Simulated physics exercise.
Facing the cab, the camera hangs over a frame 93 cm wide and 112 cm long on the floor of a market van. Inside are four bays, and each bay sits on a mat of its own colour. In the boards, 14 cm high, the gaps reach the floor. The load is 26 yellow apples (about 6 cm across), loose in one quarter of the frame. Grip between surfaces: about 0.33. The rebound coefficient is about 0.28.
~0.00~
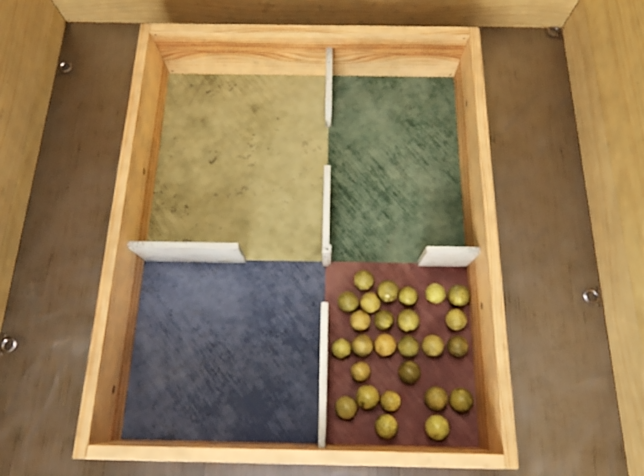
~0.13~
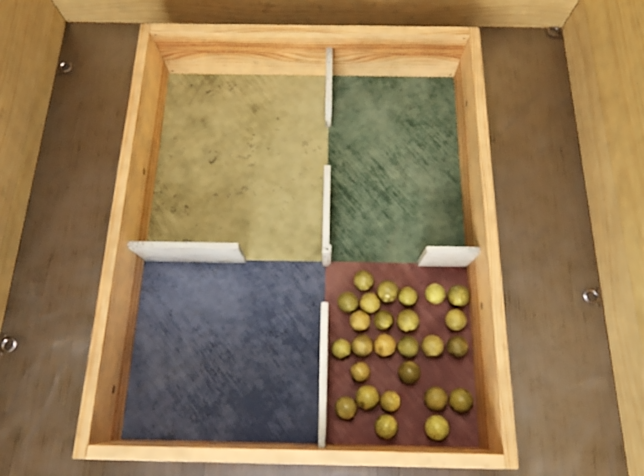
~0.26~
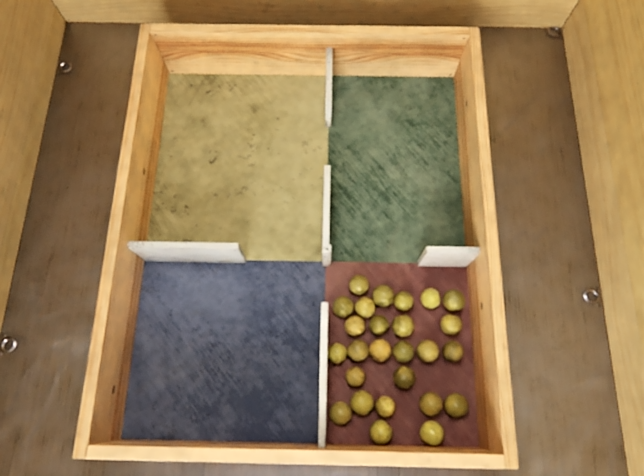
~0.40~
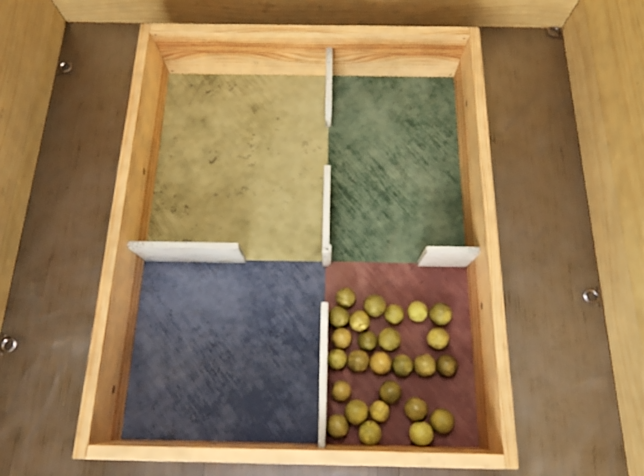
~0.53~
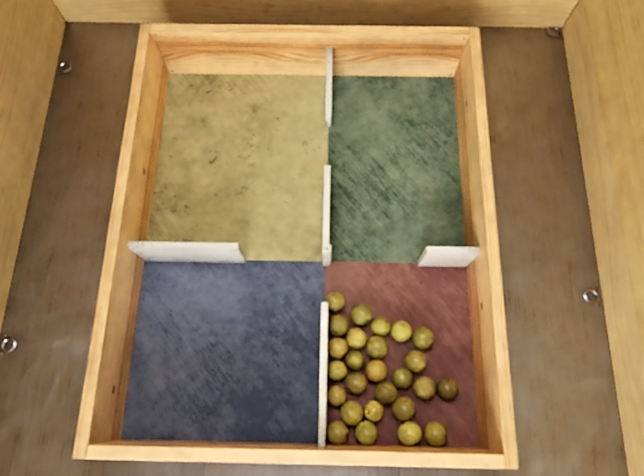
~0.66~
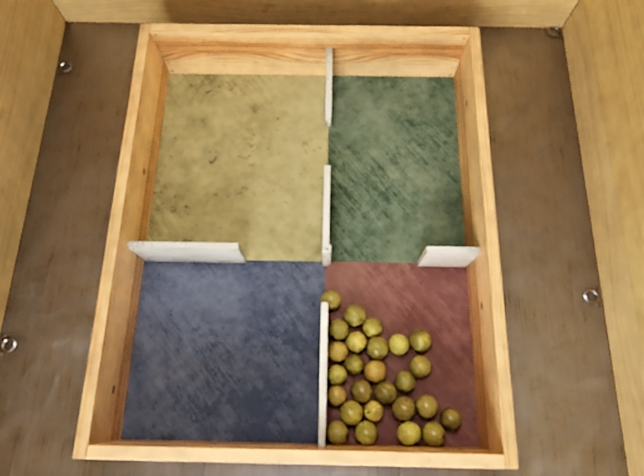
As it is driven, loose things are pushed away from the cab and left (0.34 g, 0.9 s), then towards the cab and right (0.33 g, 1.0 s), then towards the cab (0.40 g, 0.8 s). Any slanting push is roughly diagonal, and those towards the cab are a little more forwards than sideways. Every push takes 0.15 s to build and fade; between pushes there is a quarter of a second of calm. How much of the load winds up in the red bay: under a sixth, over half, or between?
Share finishing in the red bay: Somewhere from one sixth to half of them.
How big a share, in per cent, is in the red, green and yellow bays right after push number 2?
By that time it's red at 70 percent, green at 30 percent and yellow at 0 percent.
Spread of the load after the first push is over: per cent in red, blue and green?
At that point the split is red 100, blue 0, green 0 per cent.
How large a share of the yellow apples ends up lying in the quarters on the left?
I'd say close to 0 per cent.
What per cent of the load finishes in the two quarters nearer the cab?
Around 60 per cent.
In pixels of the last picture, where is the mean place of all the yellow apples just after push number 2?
Near (422, 254).
After push 1 (1.14 s), 25 in the red bay and 1 in the blue bay.
After push 2 (2.39 s), 17 in the red bay, 1 in the blue bay and 8 in the green bay.
After push 3 (3.44 s), 10 in the red bay, 15 in the green bay and 1 in the yellow bay.
Outcome (at 4.48 s), 10 in the red bay, 15 in the green bay and 1 in the yellow bay. Asked share, 10 of 26, 38 per cent.
